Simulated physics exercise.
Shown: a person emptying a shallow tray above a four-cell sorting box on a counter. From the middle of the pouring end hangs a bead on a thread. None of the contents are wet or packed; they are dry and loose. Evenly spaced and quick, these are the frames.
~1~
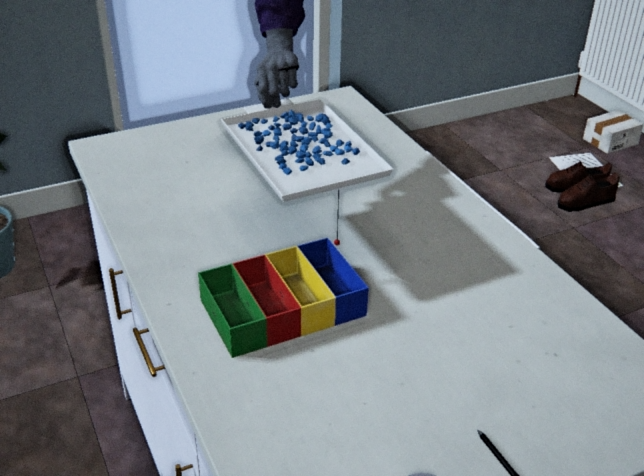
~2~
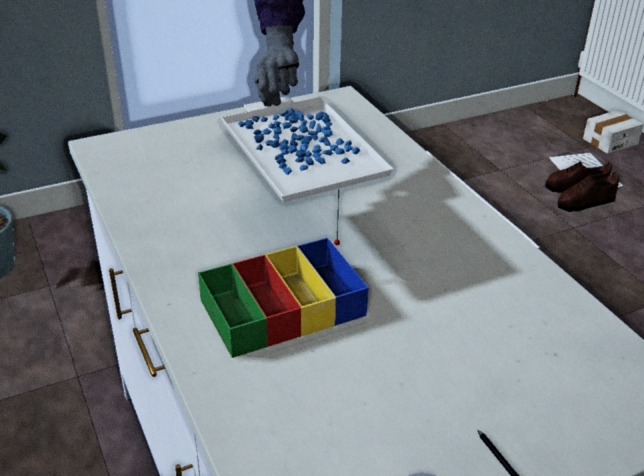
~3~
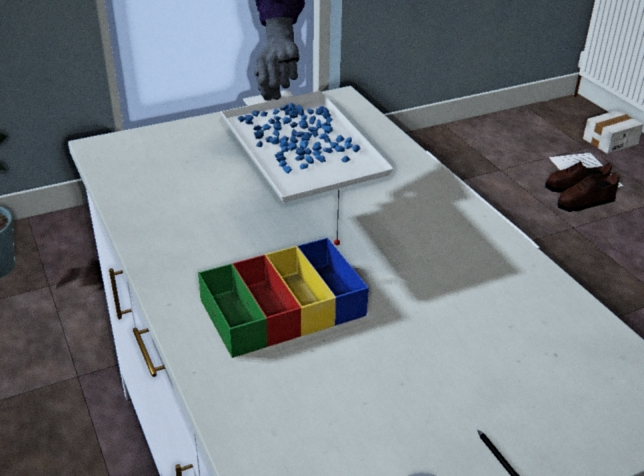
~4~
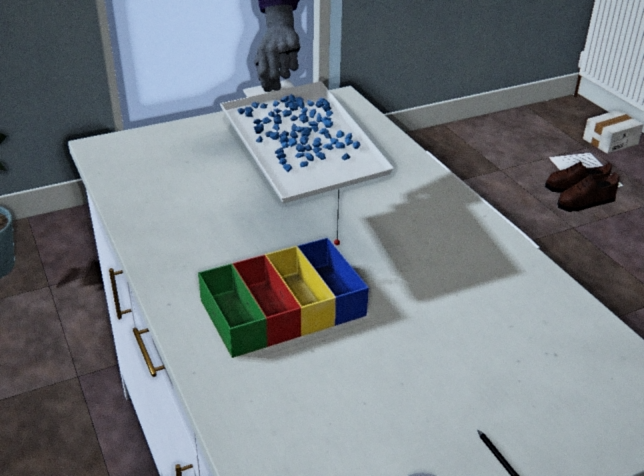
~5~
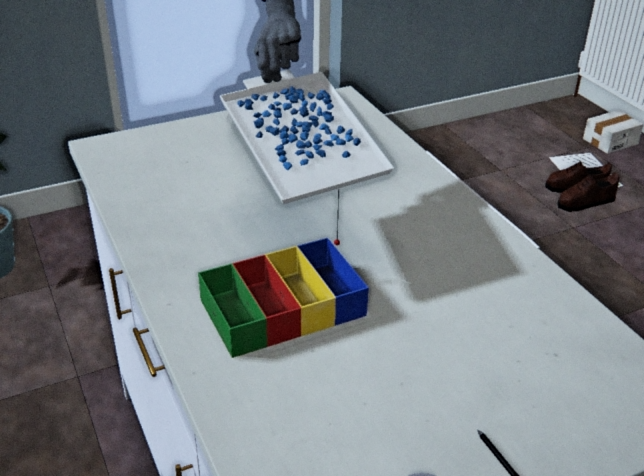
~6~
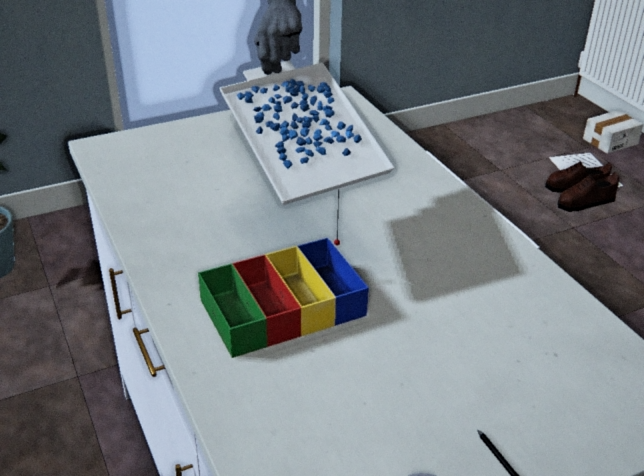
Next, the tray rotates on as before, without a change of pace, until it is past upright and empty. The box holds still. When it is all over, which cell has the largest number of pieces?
The yellow cell.
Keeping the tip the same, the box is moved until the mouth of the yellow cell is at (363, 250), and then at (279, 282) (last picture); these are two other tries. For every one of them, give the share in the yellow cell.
First placement: Some 10 %; second placement: Some 20 %.
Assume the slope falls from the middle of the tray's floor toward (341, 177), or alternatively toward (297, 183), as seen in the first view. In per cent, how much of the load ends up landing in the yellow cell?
So it's 0 percent with the first slope and 70 percent with the other.
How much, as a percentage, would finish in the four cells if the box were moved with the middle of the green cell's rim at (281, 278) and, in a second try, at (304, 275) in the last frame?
About 100 per cent, then about 90 per cent.
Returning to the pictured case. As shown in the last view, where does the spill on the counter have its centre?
Centre, final frame: Roughly (390, 303).
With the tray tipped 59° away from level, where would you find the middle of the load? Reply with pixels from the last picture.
Around (316, 184).
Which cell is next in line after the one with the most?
Number two is the cell in blue.
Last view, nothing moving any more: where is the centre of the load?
The centre ends up roughly at (326, 302).
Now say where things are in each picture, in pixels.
Corners of the pouring end at (283, 194) and (390, 168), level; middle of the load at (294, 138), aquarium stones; bead on its thread at (337, 242); green cell at (249, 335); red cell at (284, 324); yellow cell at (318, 314); blue cell at (351, 304), in the first picture.
Corners of the pouring end at (283, 194) and (390, 168), level; middle of the load at (294, 137), in the second picture.
Corners of the pouring end at (284, 195) and (390, 168), tipped barely, lowest at the left corner; middle of the load at (294, 133), in the third picture.
Corners of the pouring end at (284, 196) and (390, 167), tipped a little, lowest at the left corner; middle of the load at (294, 127), in the fourth picture.
Corners of the pouring end at (284, 197) and (391, 167), tipped a little, lowest at the left corner; middle of the load at (294, 122), in the fifth picture.
Corners of the pouring end at (284, 199) and (391, 167), tipped clearly, lowest at the left corner; middle of the load at (295, 117); green cell at (249, 335); red cell at (284, 324); yellow cell at (318, 314); blue cell at (351, 304), in the sixth picture.
Soon after the last picture, tray tipped steeply; most on the tray; a small part falling or outside the box.
A little later, tray tipped right over; about a third on the tray; about a third in the yellow cell; about a quarter in the blue cell; a stray few in the red cell; a small part falling or outside the box.
Later still, tray tipped past a quarter turn; about half in the yellow cell; about a third in the blue cell; a small part in the red cell; about a quarter falling or outside the box.
At rest, tray tipped past a quarter turn; about half in the yellow cell; about a third in the blue cell; a small part in the red cell; none in the green cell; about a quarter outside the box.
